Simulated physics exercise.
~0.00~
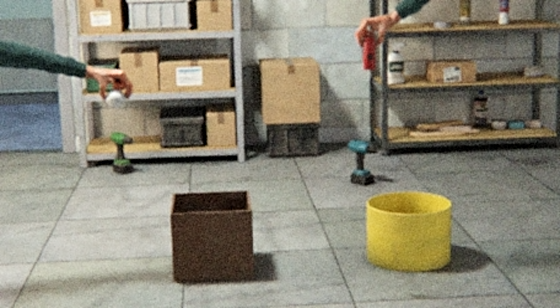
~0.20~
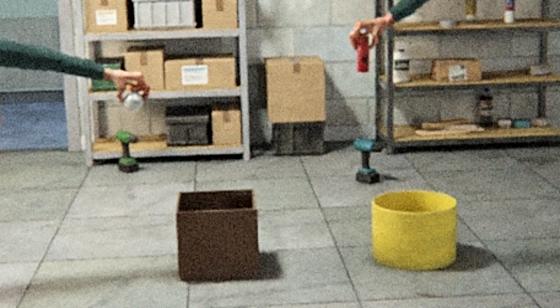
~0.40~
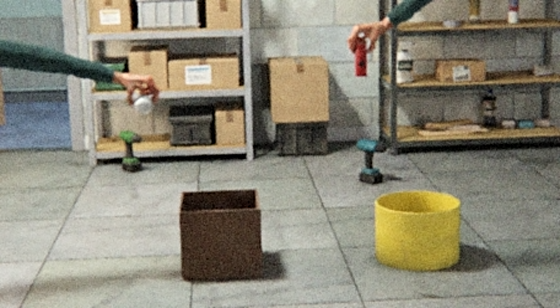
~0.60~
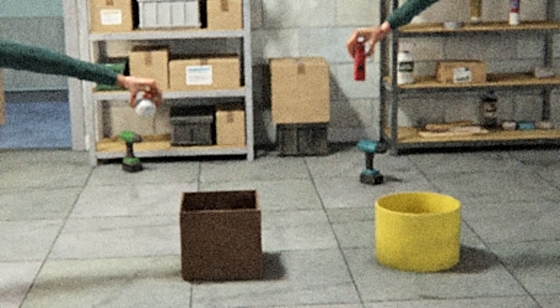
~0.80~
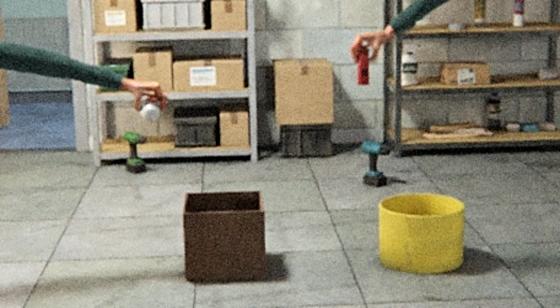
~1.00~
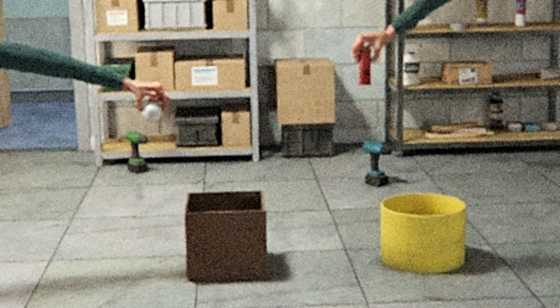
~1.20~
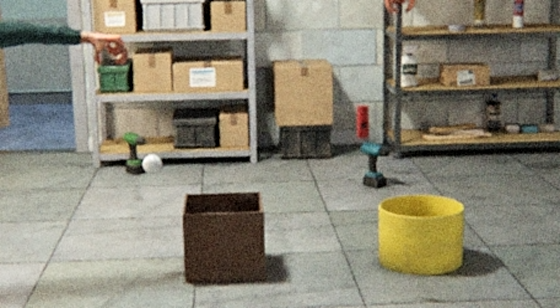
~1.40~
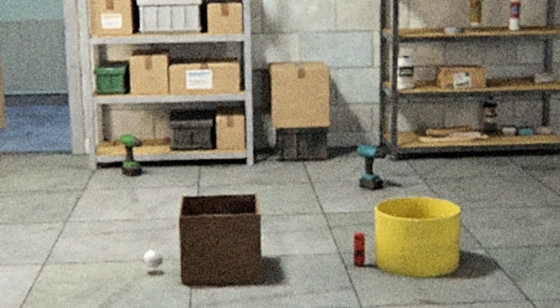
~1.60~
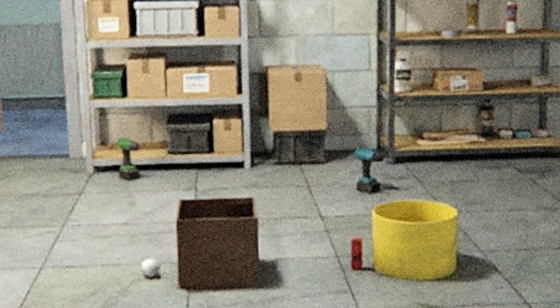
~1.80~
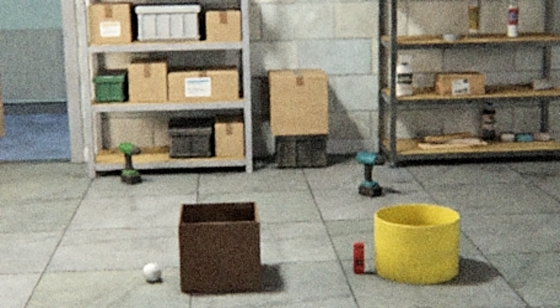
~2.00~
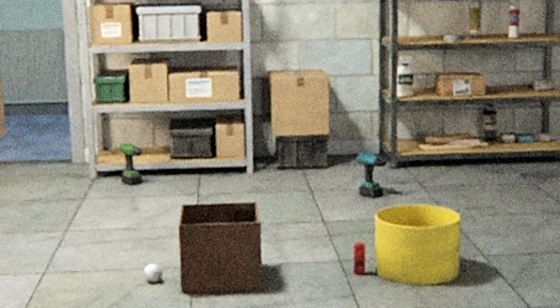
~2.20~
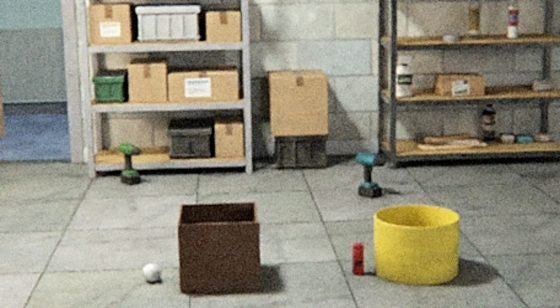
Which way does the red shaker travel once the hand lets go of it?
The red shaker moves down, falling to the floor just beside the yellow bin.
